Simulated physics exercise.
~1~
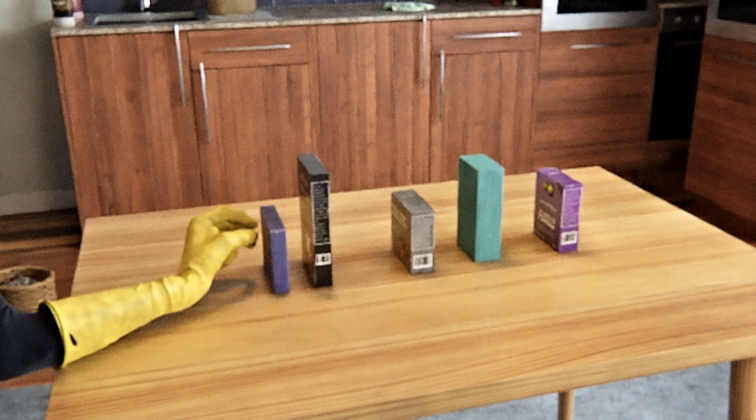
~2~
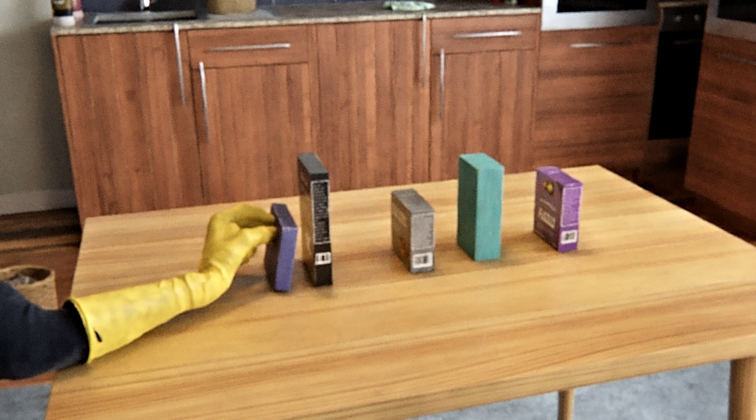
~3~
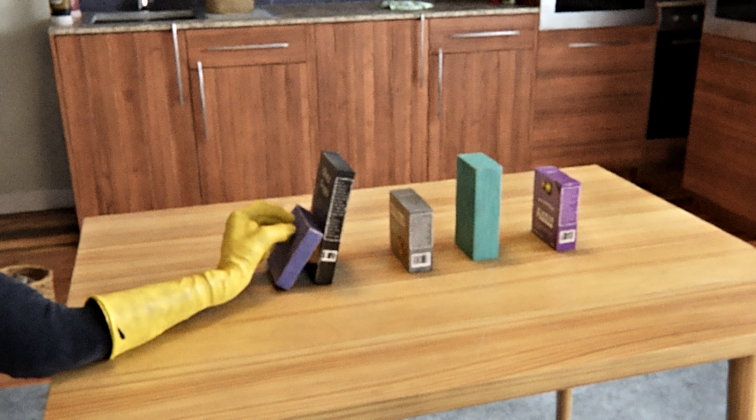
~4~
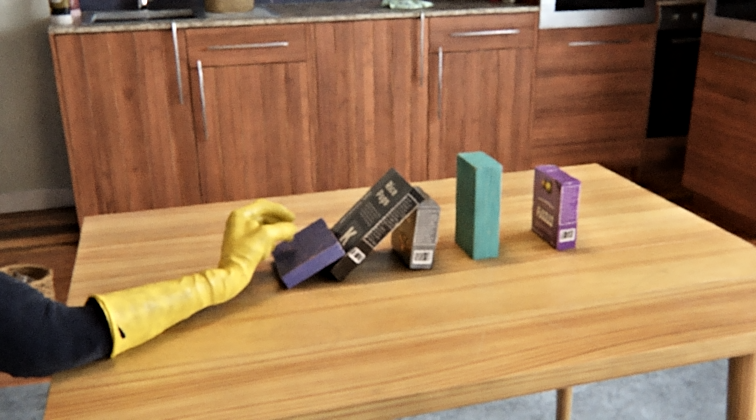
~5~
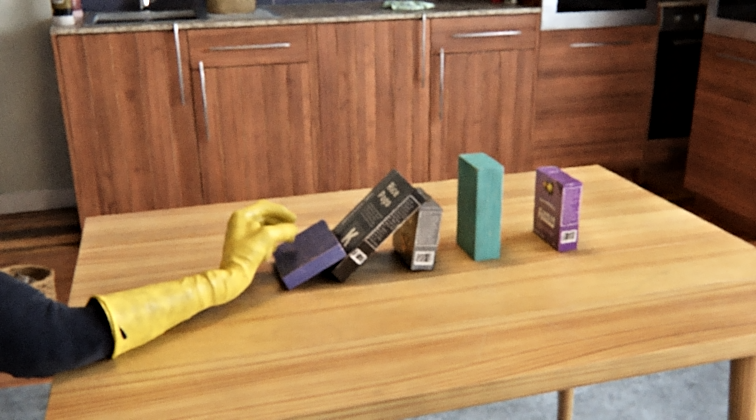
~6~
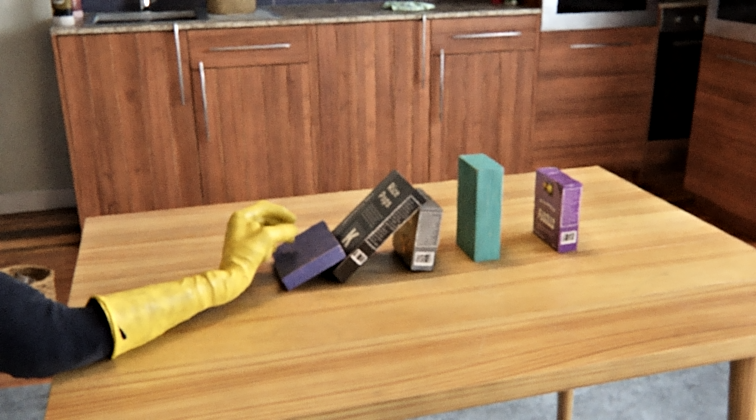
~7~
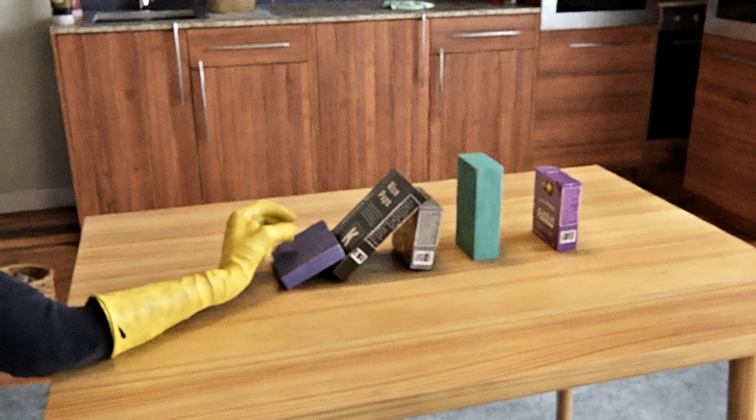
A yellow-gloved hand tips a blue block into a black box, which leans against a grey one.
